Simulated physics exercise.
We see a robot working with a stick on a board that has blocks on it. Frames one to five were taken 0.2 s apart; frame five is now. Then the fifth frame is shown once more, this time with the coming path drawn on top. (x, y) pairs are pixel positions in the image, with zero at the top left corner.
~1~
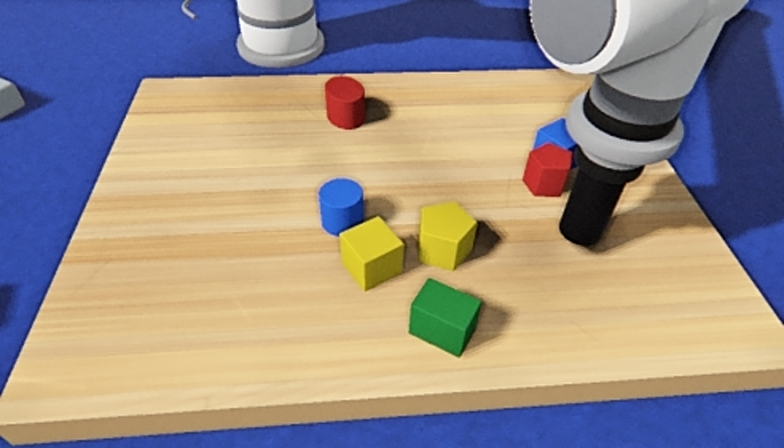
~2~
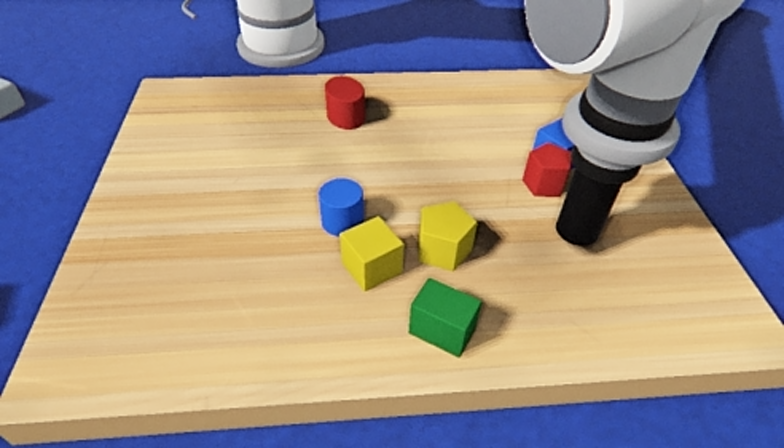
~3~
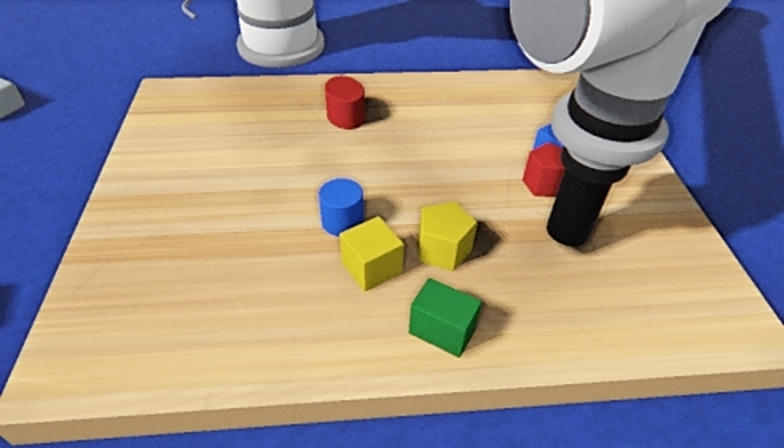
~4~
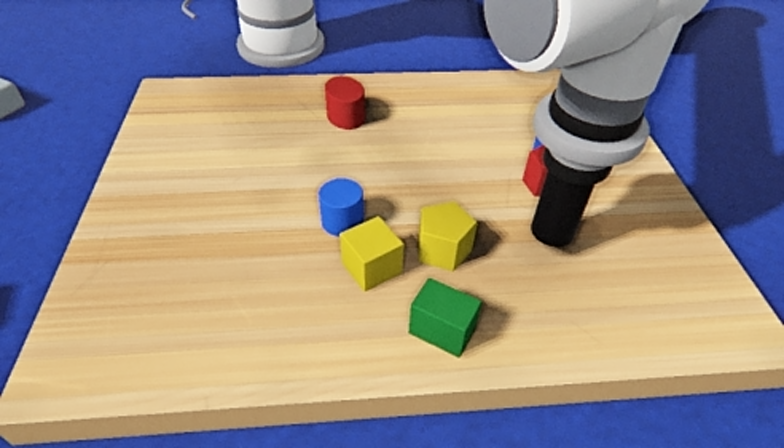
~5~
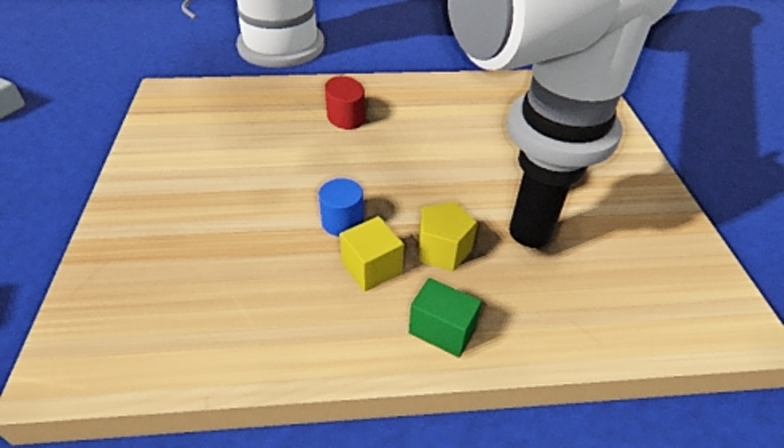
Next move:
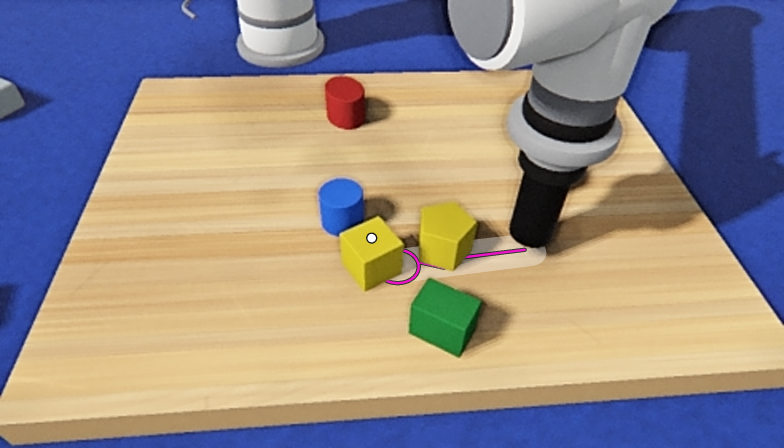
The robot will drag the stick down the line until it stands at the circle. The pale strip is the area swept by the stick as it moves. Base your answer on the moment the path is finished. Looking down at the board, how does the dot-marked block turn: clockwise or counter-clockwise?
Counter-clockwise, from overhead.
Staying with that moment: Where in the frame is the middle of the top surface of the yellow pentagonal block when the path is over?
The point I'd pick in the picture is (364, 211).
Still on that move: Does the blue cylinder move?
It seems so.
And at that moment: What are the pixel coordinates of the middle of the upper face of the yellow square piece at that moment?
I think it will end close to (335, 244).
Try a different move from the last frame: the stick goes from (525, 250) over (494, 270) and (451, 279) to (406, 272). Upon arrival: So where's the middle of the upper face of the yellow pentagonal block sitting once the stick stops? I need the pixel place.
Near (417, 209).
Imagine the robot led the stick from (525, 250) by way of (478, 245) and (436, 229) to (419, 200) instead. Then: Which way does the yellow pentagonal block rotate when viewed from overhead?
Looking down: Anticlockwise.
The line goes in a line from (525, 250) to (397, 266); the dot is on the yellow square piece.
On the path given first. One third of the way, stick (487, 238); yellow pentagonal block (436, 220).
Two thirds of the way, stick (443, 243); yellow square piece (359, 240); yellow pentagonal block (395, 216), turned 30° clockwise.
At the end, stick (398, 249); blue cylinder (335, 184); yellow square piece (335, 244), turned 25° anticlockwise; green rectangle unmoved; yellow pentagonal block (364, 211), turned 70° clockwise.
